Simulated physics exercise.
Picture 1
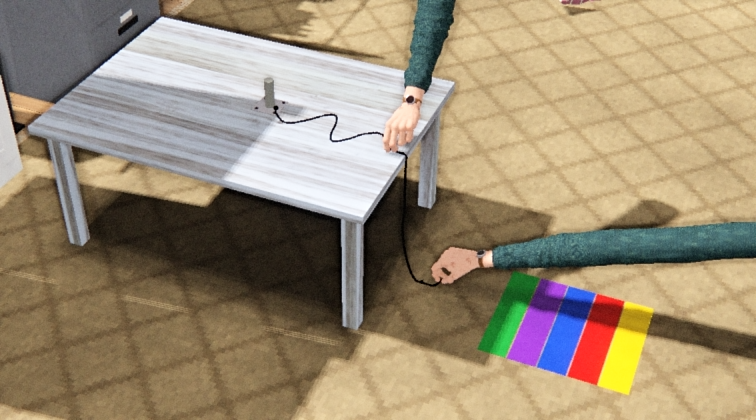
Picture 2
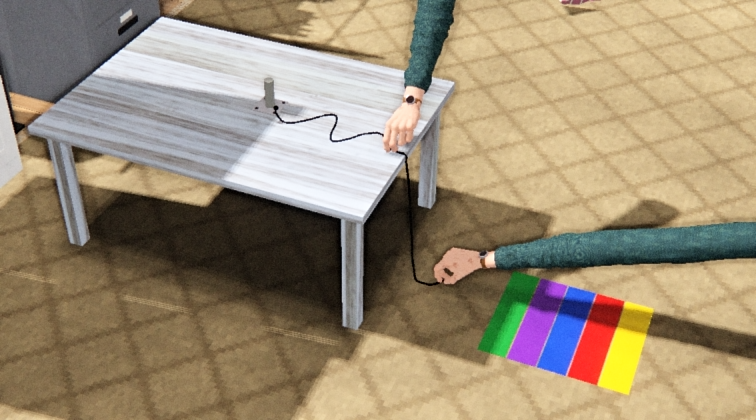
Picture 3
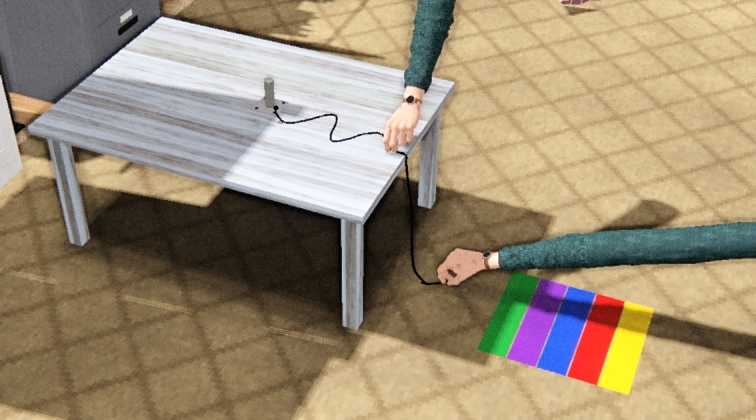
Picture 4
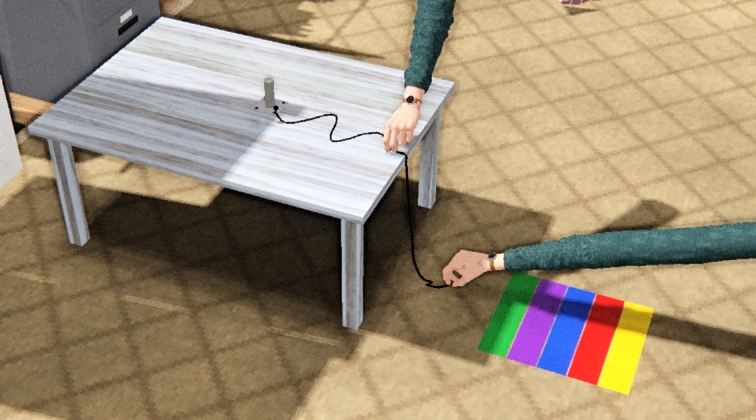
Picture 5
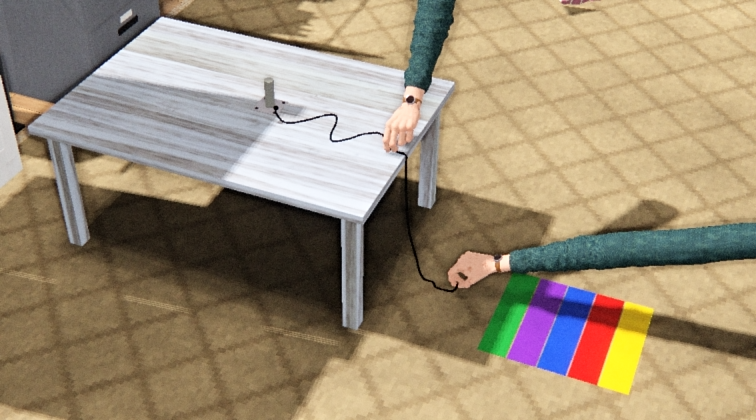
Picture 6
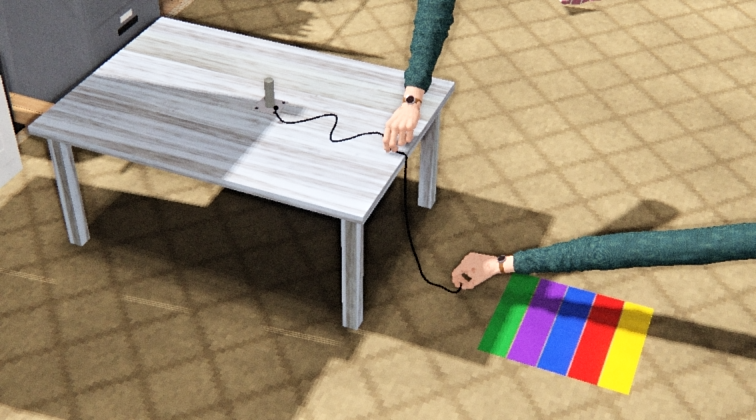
At first, one hand presses a slack black cord against the edge of a pale wooden table while another hand grips its hanging end near a striped colour scale on the ground. The lower hand then shifts slightly right, drawing the cord's end toward the green stripe, while the upper hand stays still.
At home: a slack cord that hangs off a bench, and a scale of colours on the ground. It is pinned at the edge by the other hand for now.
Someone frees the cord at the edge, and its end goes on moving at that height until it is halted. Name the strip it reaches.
The yellow strip.
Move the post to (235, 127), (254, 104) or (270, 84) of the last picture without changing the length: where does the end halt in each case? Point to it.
In pixels, the answers are (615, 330), (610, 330) and (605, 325).
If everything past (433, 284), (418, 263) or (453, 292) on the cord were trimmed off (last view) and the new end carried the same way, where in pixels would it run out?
Estimated positions in order: (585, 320); (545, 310); (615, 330).
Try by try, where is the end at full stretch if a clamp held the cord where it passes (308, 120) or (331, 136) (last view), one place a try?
Around (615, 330), then around (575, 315).
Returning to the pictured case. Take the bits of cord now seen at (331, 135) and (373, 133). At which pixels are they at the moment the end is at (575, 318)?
Approx. (384, 136); approx. (416, 166).
A little later, end near (575, 318); over blue.
Next, end near (611, 328); over red.
When it is tight, end near (632, 334); over yellow. The yellow one.
